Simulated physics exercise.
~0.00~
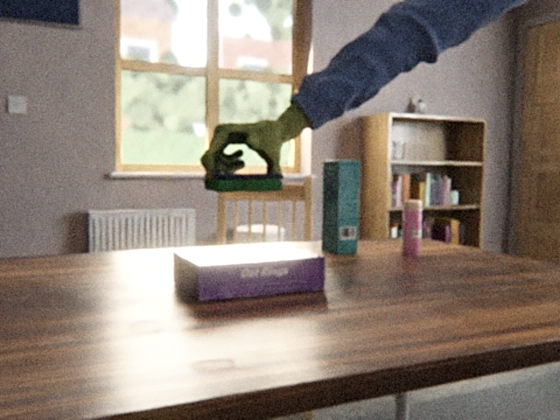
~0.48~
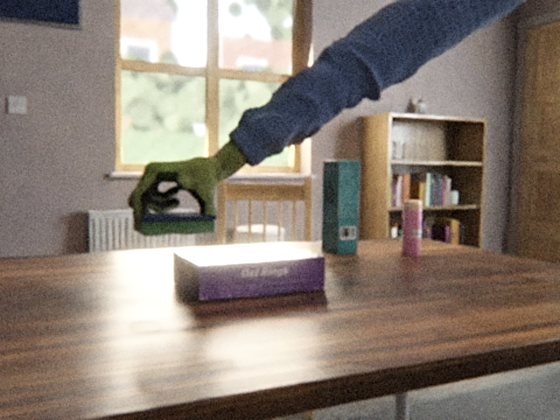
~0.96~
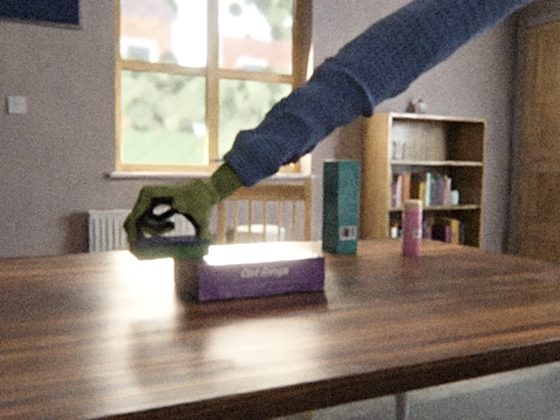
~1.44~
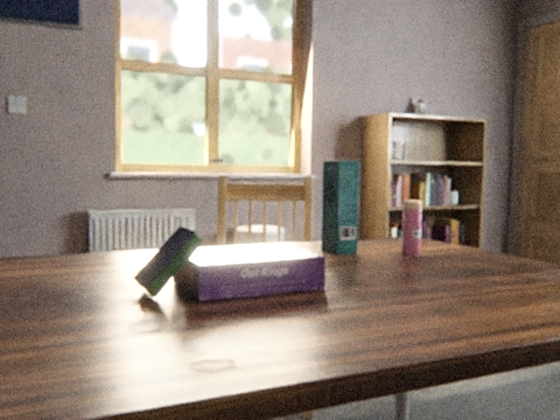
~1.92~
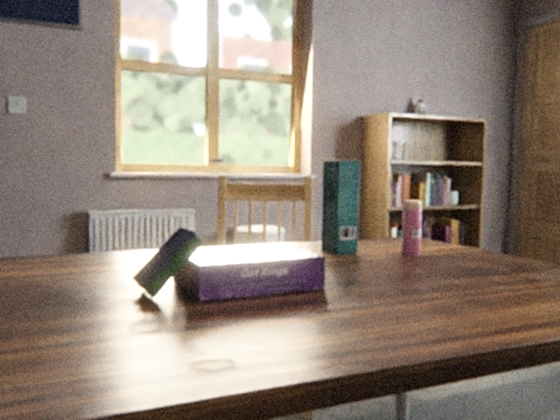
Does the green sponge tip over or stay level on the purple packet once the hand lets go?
The green sponge tips over and comes to rest slanted against the left end of the purple packet.
